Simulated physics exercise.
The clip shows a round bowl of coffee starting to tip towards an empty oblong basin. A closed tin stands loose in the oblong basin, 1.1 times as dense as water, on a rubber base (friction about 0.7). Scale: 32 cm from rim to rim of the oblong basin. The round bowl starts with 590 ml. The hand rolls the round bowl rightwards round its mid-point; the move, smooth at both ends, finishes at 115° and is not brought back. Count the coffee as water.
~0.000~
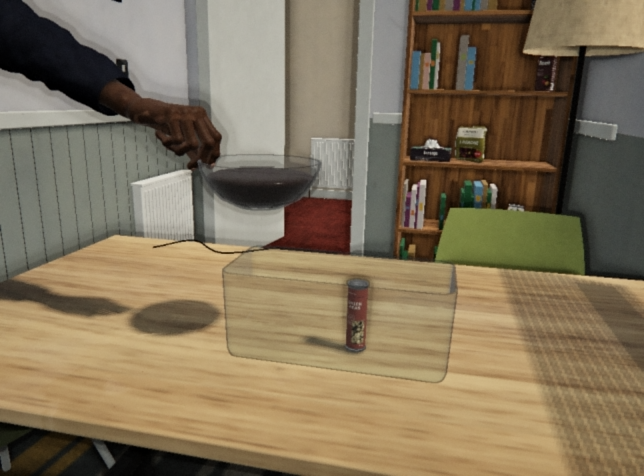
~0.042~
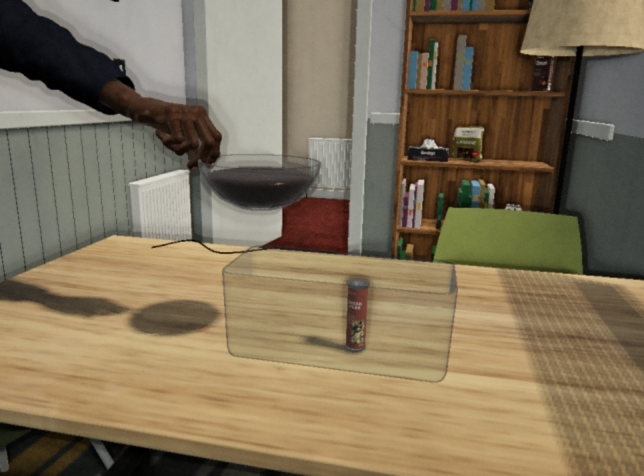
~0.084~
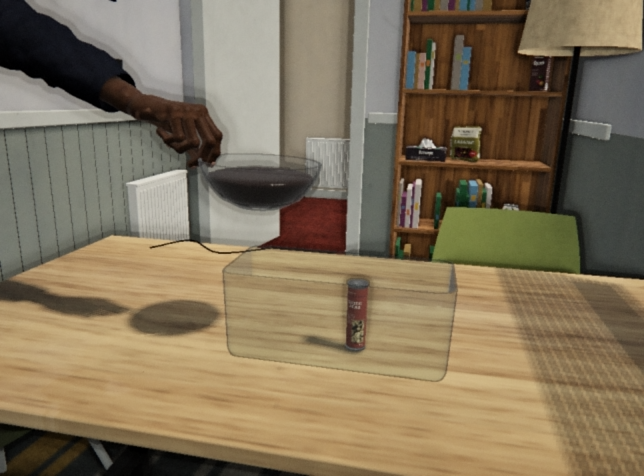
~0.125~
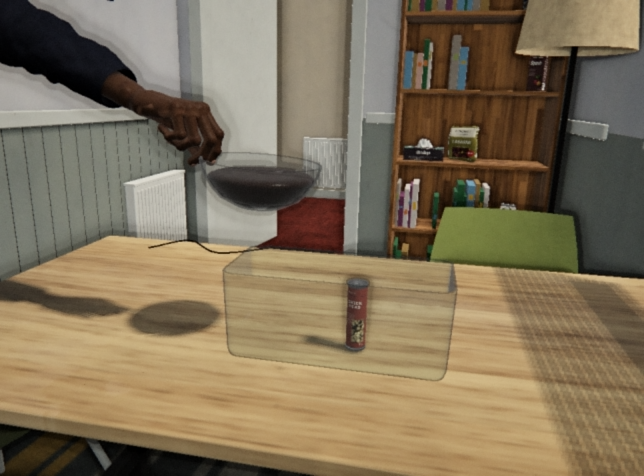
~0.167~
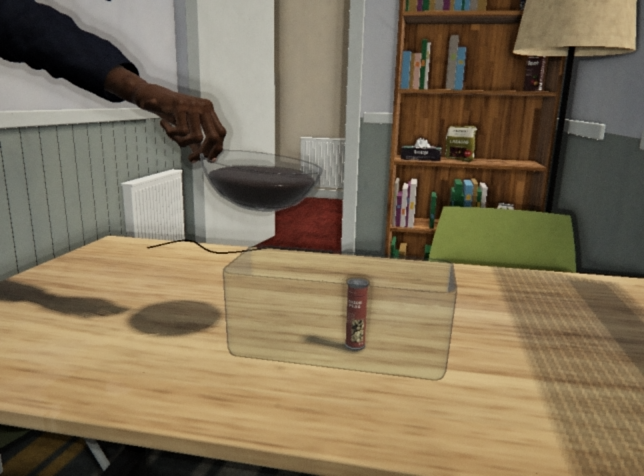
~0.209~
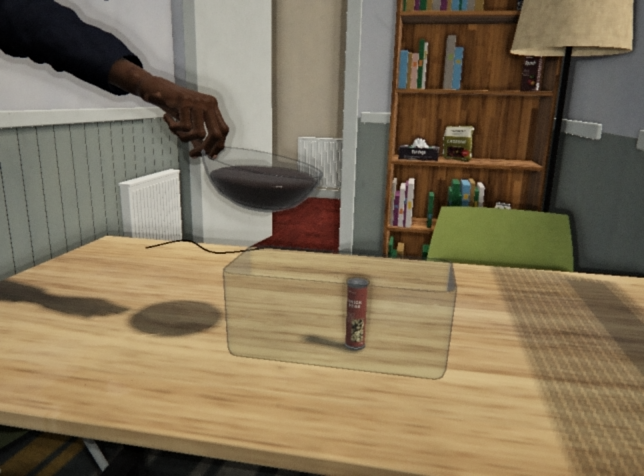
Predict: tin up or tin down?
It remains upright.
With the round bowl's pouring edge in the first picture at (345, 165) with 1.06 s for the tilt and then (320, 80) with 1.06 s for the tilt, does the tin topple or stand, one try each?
First it stays up; then it remains upright.
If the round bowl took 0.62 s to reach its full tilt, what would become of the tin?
The tin goes over.
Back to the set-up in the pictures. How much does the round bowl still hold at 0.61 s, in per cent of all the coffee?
Some 28 per cent.
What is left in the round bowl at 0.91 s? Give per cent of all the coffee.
Some 0 per cent.
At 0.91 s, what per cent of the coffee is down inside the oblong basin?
Some 100 per cent.
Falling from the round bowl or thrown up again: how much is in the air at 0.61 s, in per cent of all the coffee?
About 38 per cent.
Then, 0.61 s in, the tilt is 72° and 28 per cent is still to pour; the tin stands where it began.
Then, 0.91 s in, the tilt is 110° and 0 per cent is still to pour; the tin stands where it began.
Then, 1.22 s in, the tilt is 115° and 0 per cent is still to pour; the tin stands where it began.
Then, 1.56 s in, the tilt is 115° and 0 per cent is still to pour; the tin stands where it began.
Finally, the tin stands where it began.
